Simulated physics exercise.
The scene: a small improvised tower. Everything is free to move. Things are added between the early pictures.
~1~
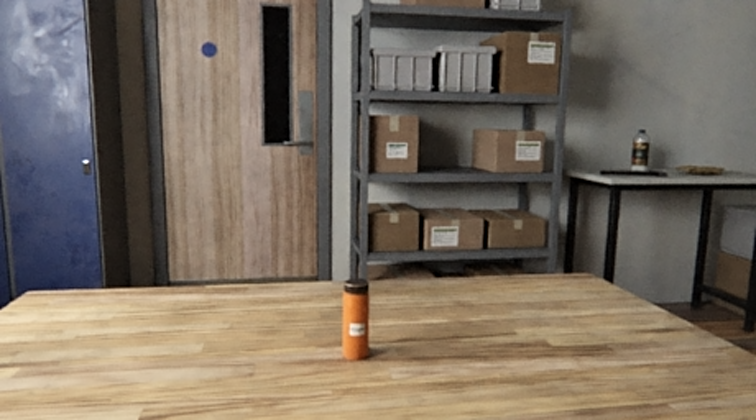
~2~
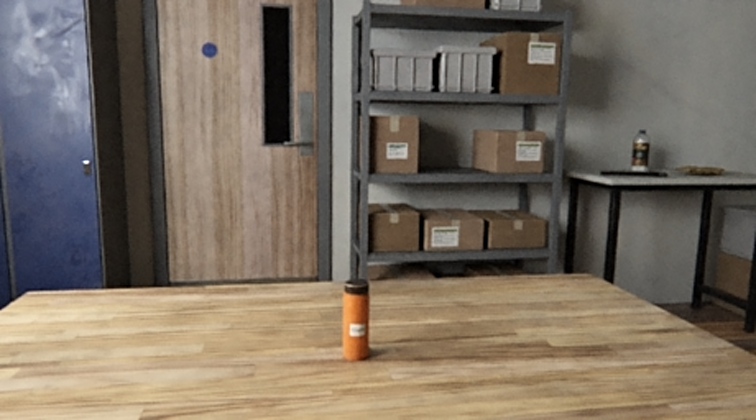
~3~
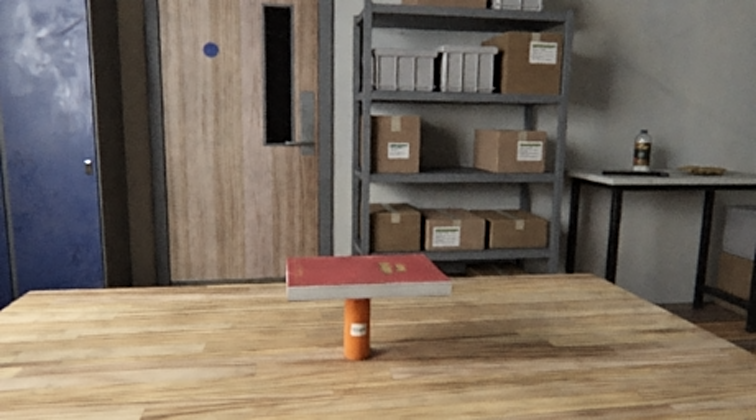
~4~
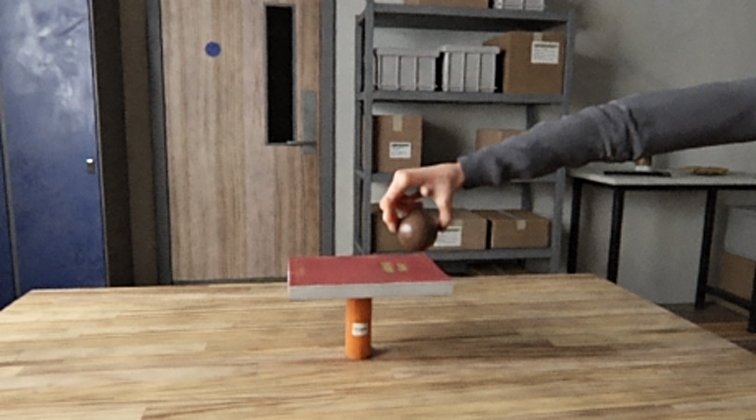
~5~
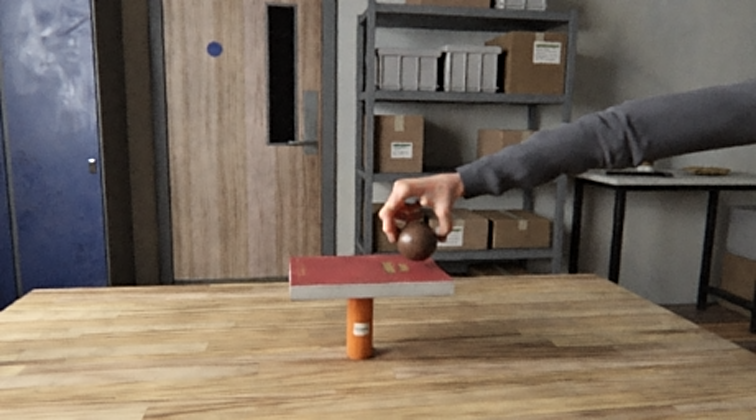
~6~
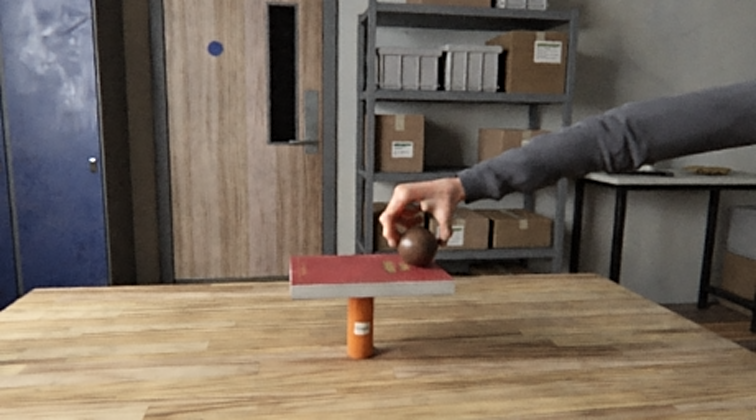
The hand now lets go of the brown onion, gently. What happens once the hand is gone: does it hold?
As it turns out, it comes apart.
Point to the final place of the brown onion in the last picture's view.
Near (449, 330).
Then, 0.50 s past the last view, brown onion now fallen; red book rocked 64° from its first pose; orange shaker rocked 6° from its first pose.
Then, 0.80 s past the last view, red book now fallen; orange shaker rocked 70° from its first pose.
Finally, fallen, brown onion, orange shaker and red book. Final places as the last picture's camera would see them, brown onion near (449, 330). The stack gives way.
